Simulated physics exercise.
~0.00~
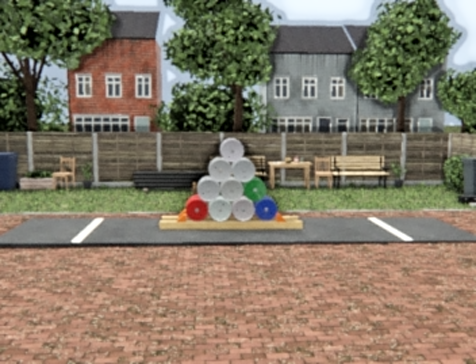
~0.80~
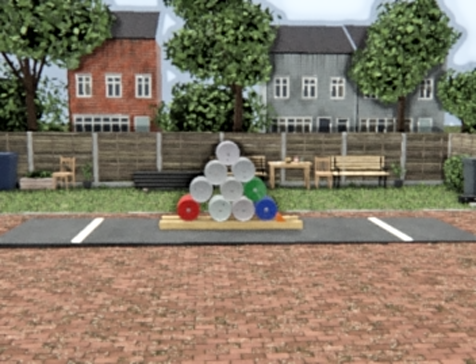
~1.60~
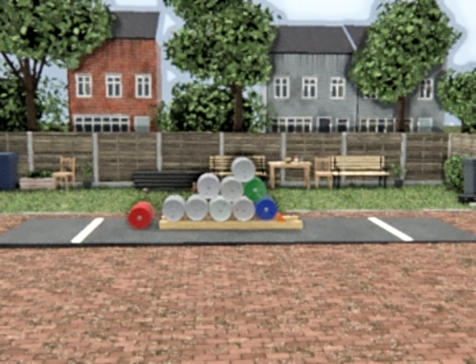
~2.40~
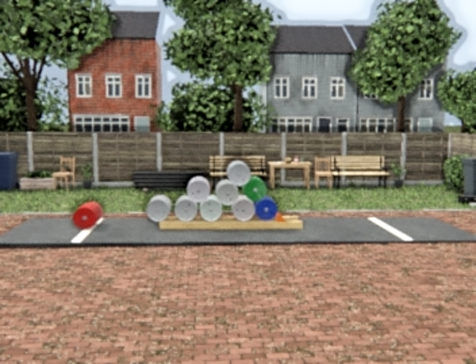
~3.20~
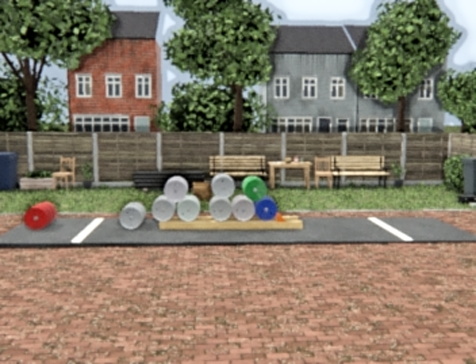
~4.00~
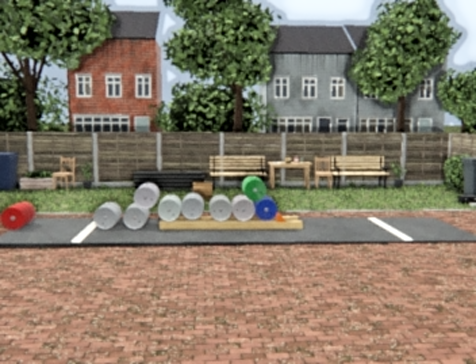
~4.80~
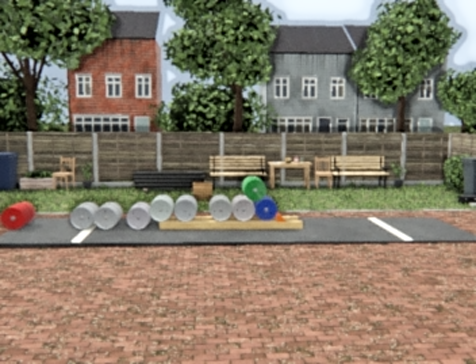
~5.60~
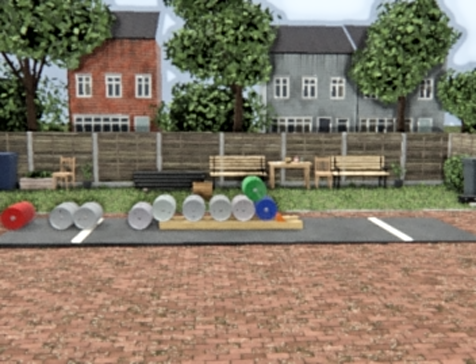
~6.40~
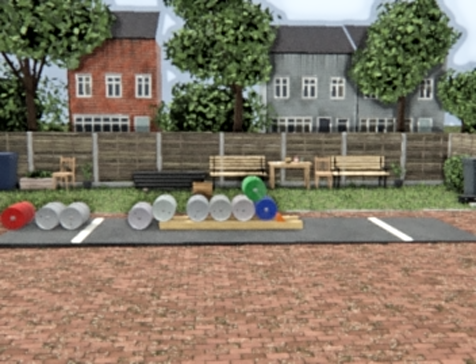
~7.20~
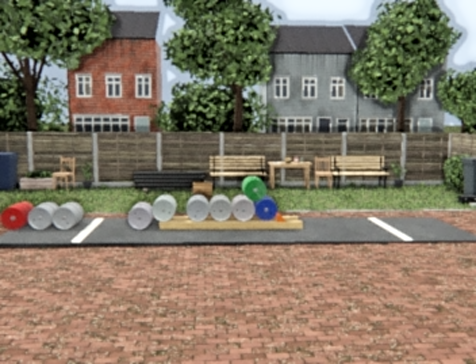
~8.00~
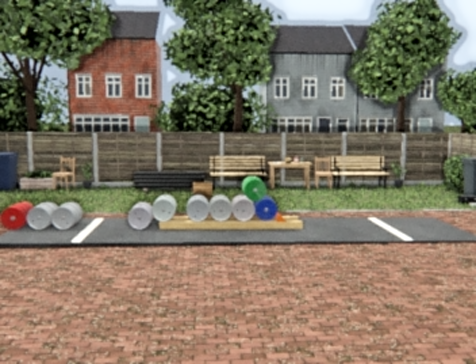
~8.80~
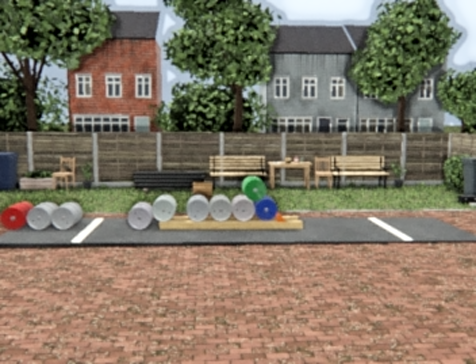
A pyramid of ten kegs collapsed to the left, the red one rolling off its wooden base and past the white line, followed by two grey ones, while the blue and green kegs stayed put on the right and everything came to rest.
